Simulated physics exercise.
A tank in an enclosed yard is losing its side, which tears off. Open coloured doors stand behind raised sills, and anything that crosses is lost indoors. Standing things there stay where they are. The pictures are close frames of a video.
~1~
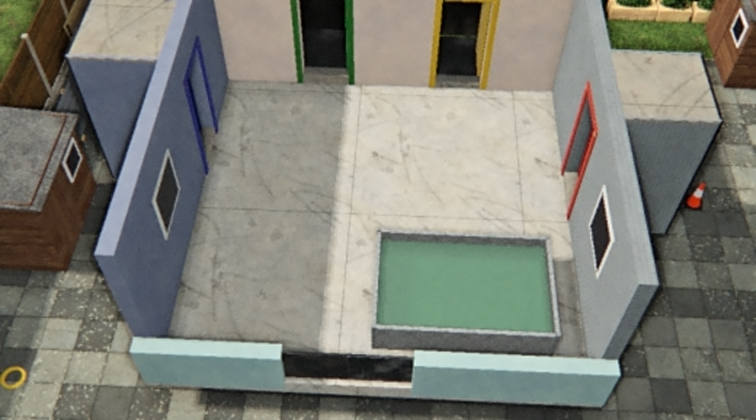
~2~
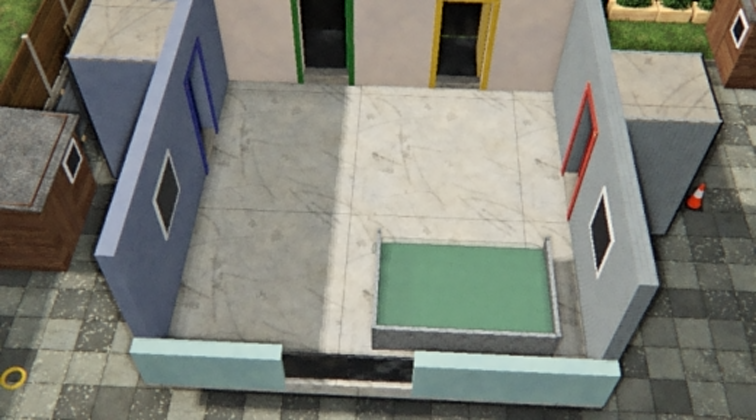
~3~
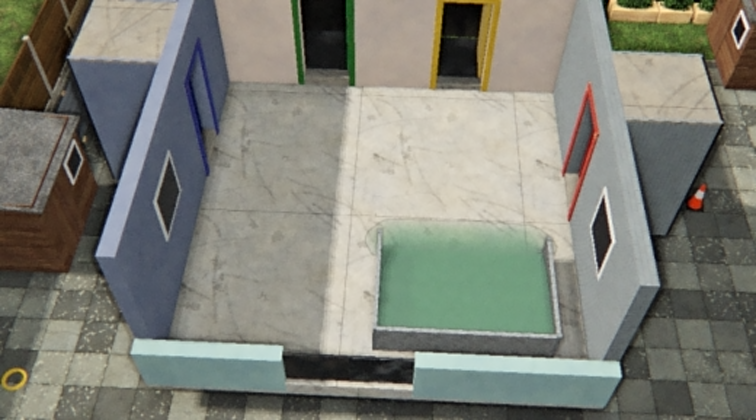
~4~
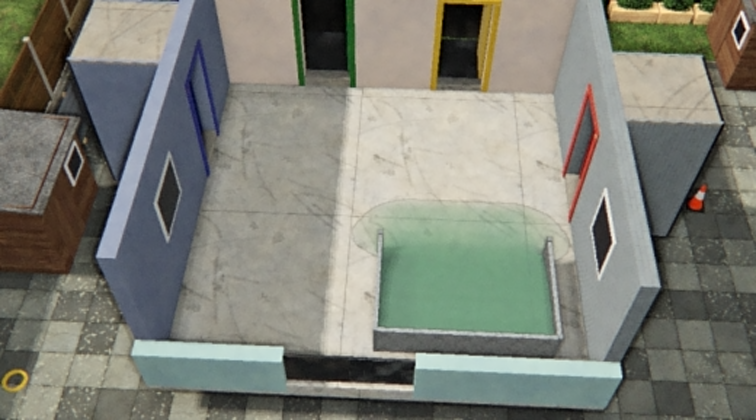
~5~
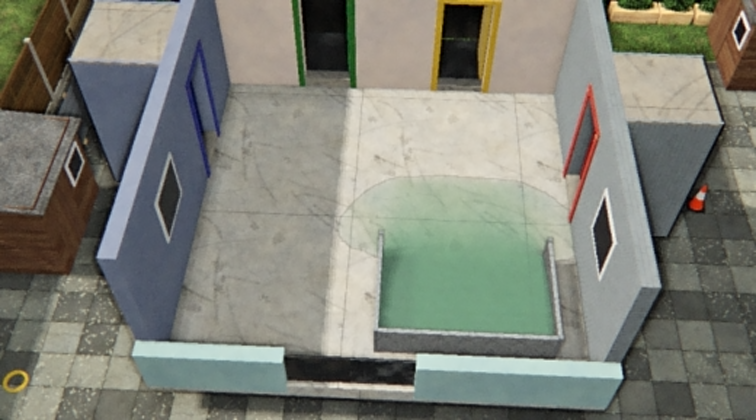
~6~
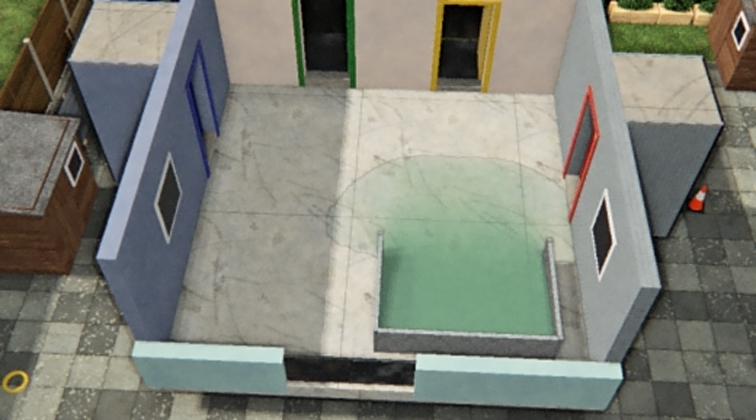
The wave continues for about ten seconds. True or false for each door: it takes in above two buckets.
The red door, false; the green door, false; the blue door, false; the yellow door, true.
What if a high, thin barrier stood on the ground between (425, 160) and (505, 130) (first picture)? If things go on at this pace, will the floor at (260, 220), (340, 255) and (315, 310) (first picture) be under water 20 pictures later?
Log, spots one to three: Spared; spared; spared.
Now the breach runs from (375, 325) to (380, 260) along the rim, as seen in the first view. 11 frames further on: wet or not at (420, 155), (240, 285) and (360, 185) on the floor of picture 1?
The first point is spared, the second soaked, the third spared.
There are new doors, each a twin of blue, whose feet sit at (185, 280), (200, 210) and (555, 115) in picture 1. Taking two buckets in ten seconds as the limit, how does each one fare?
Taking the new doors in the order given: The first comes up short, the second comes up short, the third tops it.
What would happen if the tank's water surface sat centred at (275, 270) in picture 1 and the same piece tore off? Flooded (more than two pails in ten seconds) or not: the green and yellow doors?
Result: Green tops the limit; yellow stays inside the limit.
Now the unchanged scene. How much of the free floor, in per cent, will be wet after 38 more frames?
Roughly 75 %.
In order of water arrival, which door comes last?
It's the blue door.
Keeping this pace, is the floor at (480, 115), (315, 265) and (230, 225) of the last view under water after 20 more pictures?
As listed, the points end up soaked, high and dry and high and dry.
A moment on, water covers 45 % of the floor; the red door wet at the sill, nothing in, the green door not reached, the blue door not reached, the yellow door wet at the sill, nothing in.
Next, water covers 55 % of the floor; the red door wet at the sill, nothing in, the green door wet at the sill, nothing in, the blue door not reached, the yellow door over two buckets in.
Then, water covers 60 % of the floor; the red door wet at the sill, nothing in, the green door wet at the sill, nothing in, the blue door wet at the sill, nothing in, the yellow door far over two buckets in.
Later, water covers 75 % of the floor; the red door wet at the sill, nothing in, the green door wet at the sill, nothing in, the blue door wet at the sill, nothing in, the yellow door far over two buckets in.
In the end, water covers 95 % of the floor; the red door wet at the sill, nothing in, the green door wet at the sill, nothing in, the blue door wet at the sill, nothing in, the yellow door far over two buckets in.
